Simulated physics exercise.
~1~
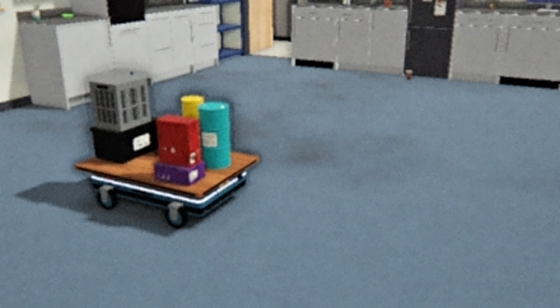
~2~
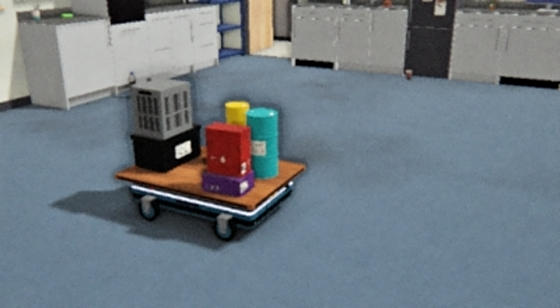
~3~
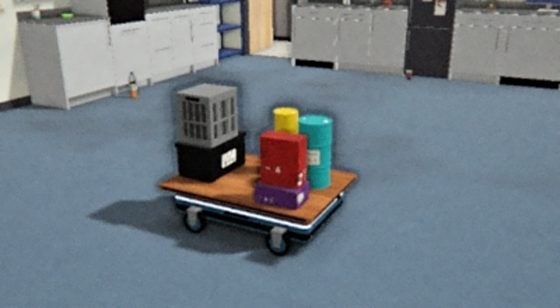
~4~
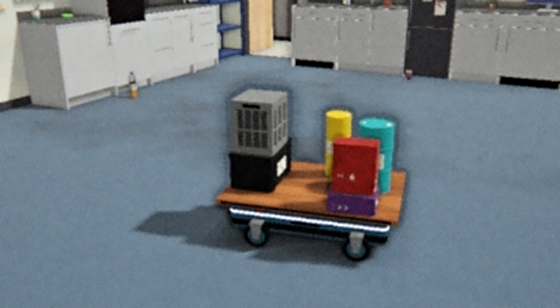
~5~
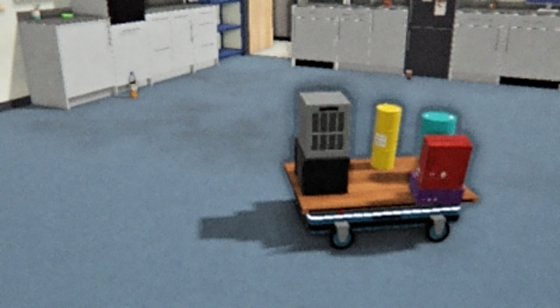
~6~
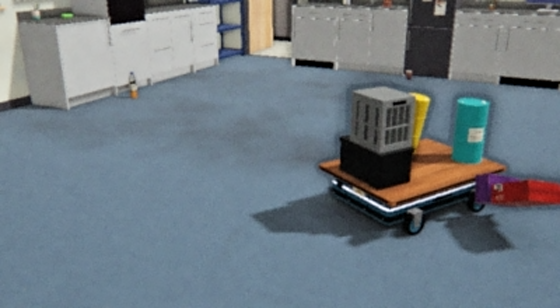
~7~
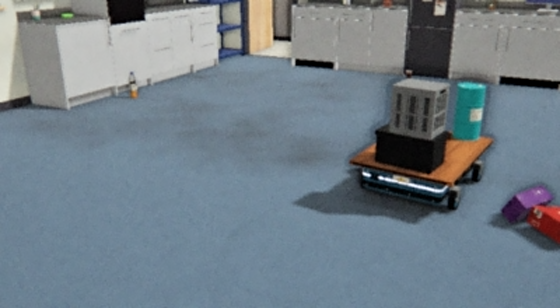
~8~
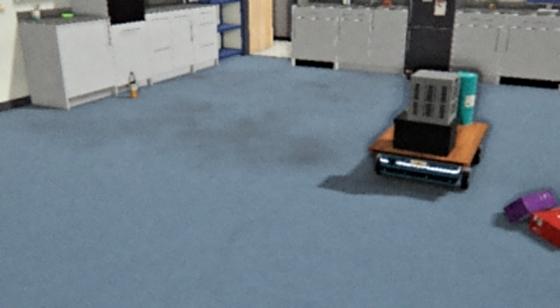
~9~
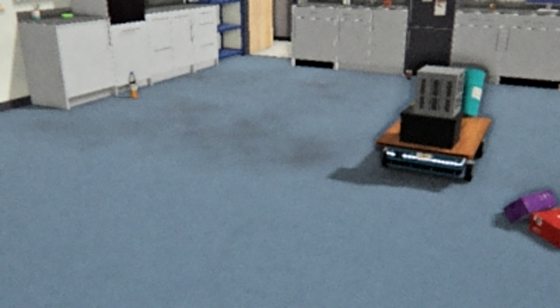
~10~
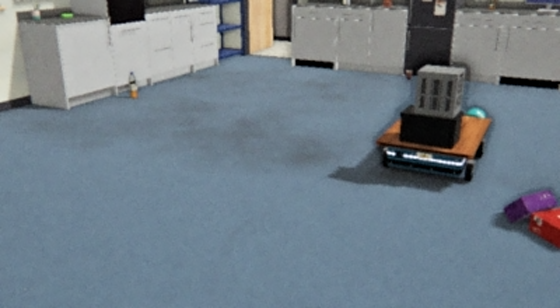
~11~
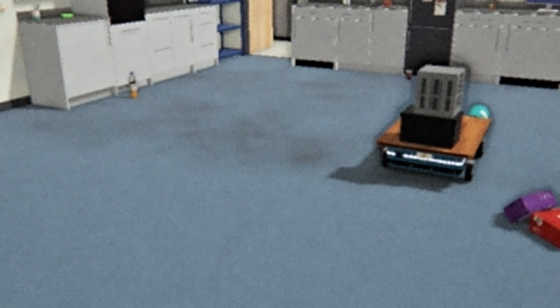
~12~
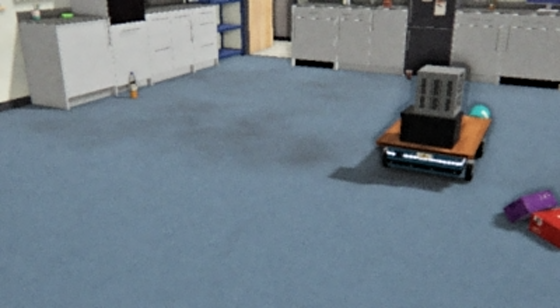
A flat cart curves away to the right, shedding four items but keeping two.
